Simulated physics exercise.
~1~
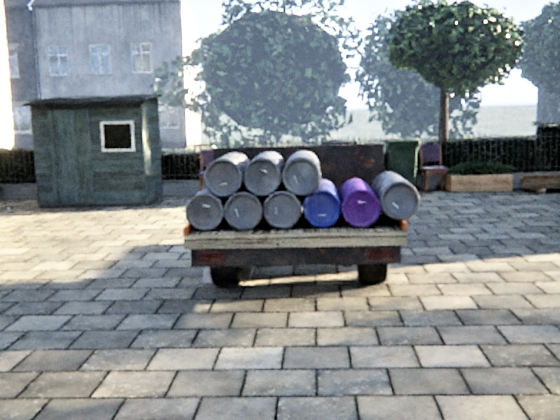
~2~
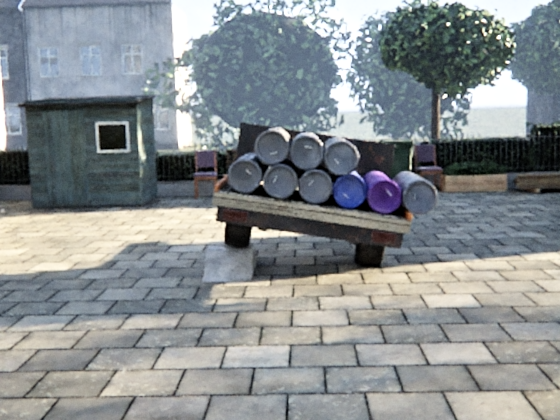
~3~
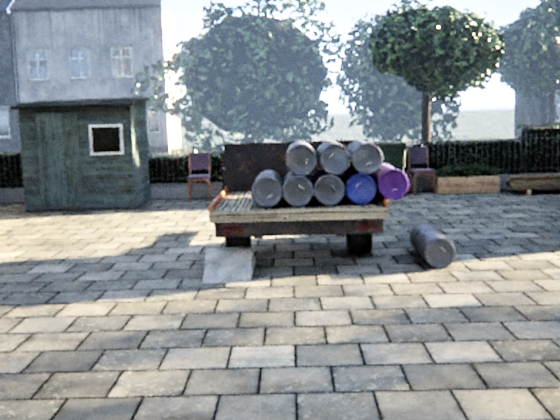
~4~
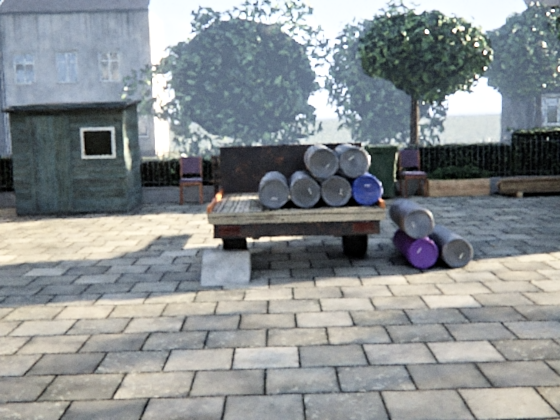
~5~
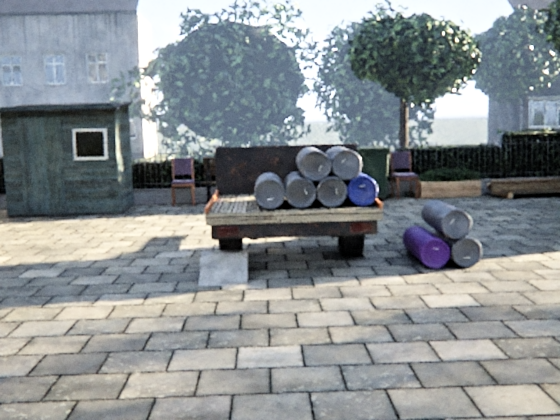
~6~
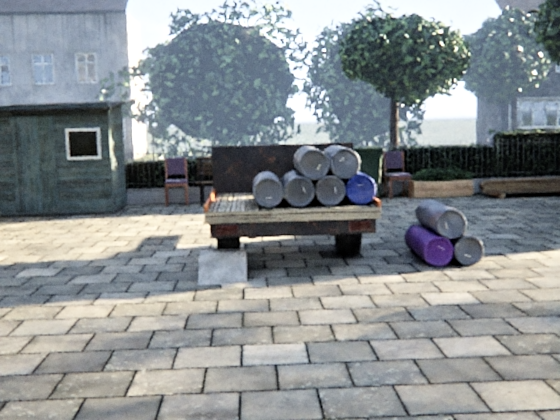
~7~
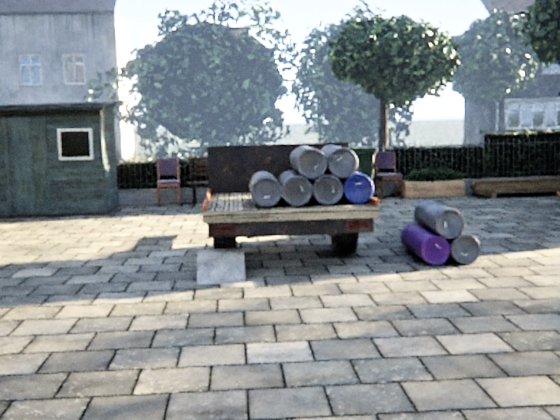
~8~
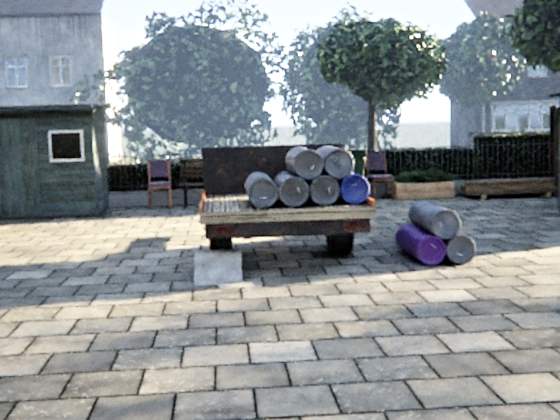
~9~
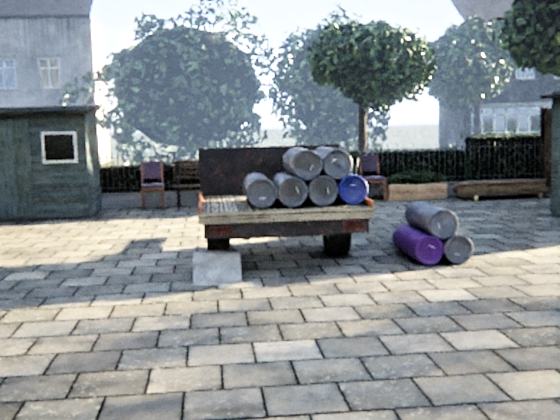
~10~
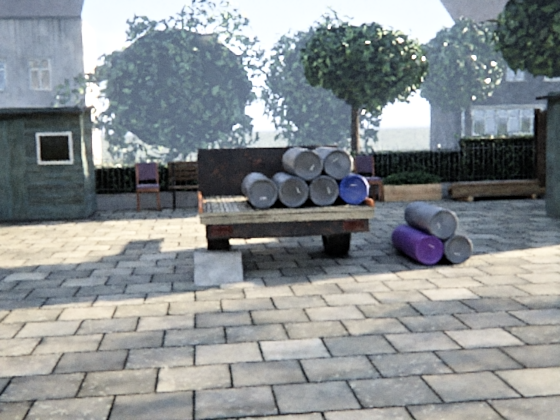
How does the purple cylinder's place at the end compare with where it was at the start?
At the start it lies in the bottom row on the deck, between the blue cylinder and a grey one. By the end it is on the paving to the right of the vehicle, heaped with two grey cylinders.
